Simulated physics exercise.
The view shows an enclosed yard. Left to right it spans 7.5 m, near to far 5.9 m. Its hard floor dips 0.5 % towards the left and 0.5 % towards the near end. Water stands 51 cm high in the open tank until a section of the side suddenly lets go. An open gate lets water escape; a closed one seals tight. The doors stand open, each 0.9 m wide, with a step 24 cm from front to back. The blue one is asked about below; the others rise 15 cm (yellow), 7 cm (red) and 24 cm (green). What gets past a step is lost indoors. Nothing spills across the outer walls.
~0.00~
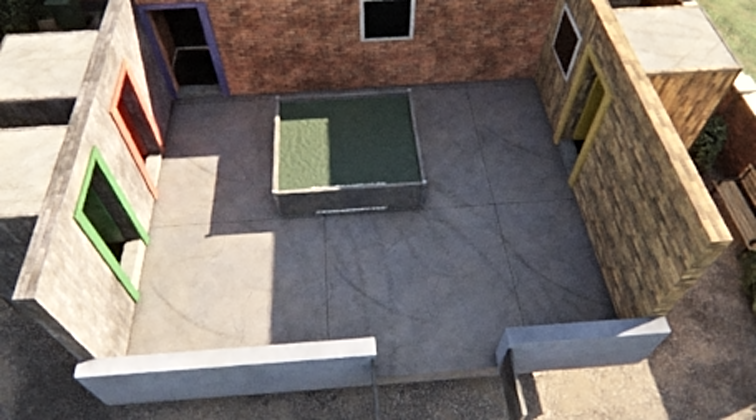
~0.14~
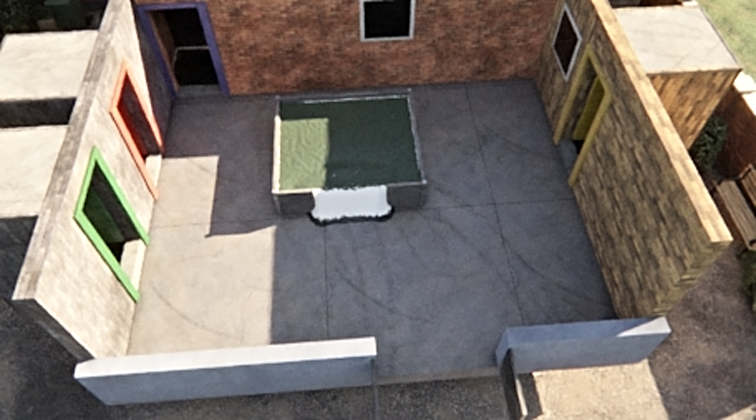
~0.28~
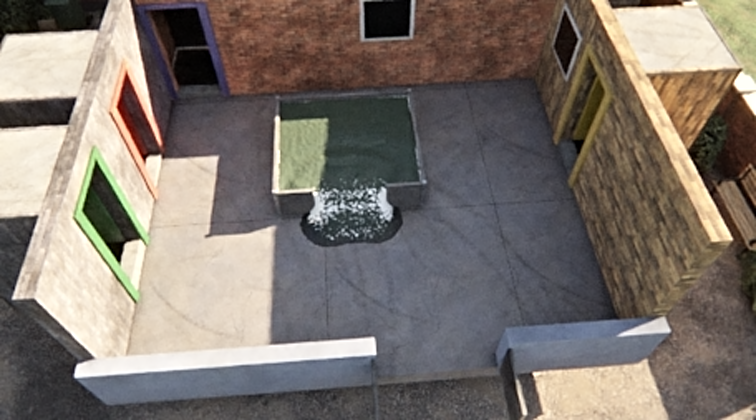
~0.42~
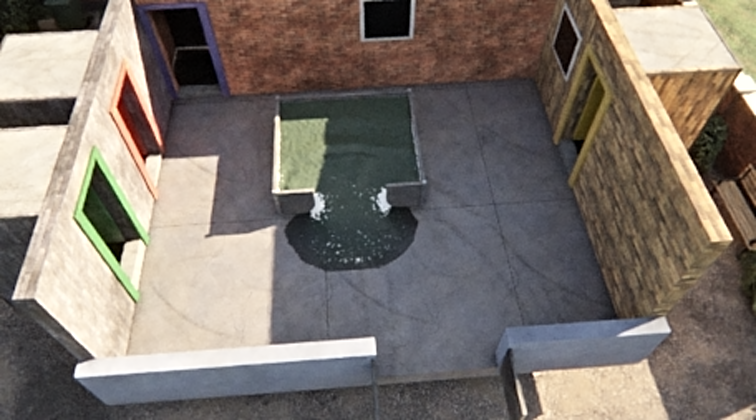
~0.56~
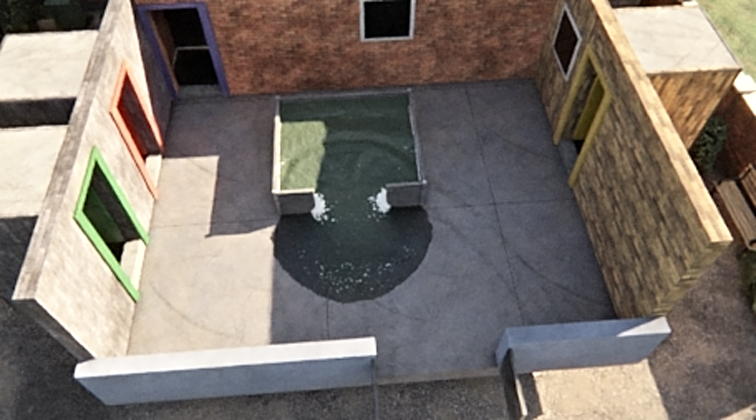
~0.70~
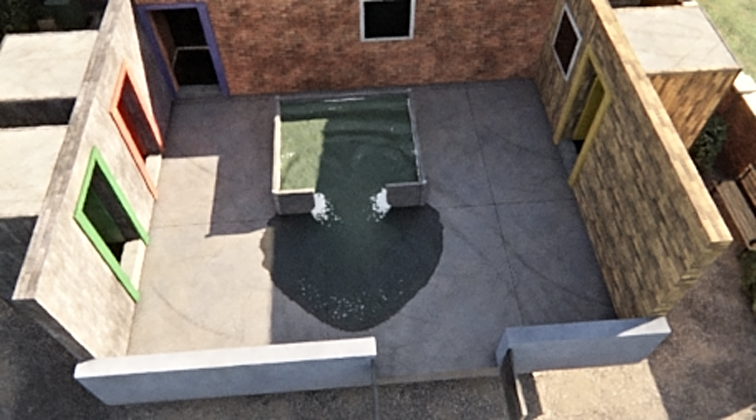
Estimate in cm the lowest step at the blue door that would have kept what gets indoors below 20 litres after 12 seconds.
At least 6.5 cm or so.
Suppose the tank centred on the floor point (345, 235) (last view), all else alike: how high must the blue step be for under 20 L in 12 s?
About 8.0 cm.
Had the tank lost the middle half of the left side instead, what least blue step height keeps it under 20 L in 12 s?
Some 18 cm.
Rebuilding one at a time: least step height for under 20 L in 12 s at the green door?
About 5.5 cm at green.
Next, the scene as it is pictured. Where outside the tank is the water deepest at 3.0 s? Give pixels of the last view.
Around (134, 380).
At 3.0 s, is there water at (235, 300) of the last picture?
It is flooded.
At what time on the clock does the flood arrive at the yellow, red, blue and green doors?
Yellow 6.5 s, red 4.0 s, blue 5.5 s, green 3.0 s.
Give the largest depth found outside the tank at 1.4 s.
About 32 cm.
After 1.4 s water covers 20 % of the floor, deepest (32 cm) near (348, 214); it has not reached the blue door.
After 3.0 s water covers 35 % of the floor, deepest (28 cm) near (134, 380); it has not reached the blue door.
After 12.0 s water covers 85 % of the floor, deepest (9 cm) near (160, 171); 7 cm at the blue door, 0 litres in over its 10 cm step.
At the blue door as built, the water arrived by 5.6 s and peaked near 10 cm at 6.2 s.
With a step of 5.5 cm, 35 litres would have come in within the 12 s; with 7.5 cm, 8 litres. So under 20 litres takes about 6.5 cm.
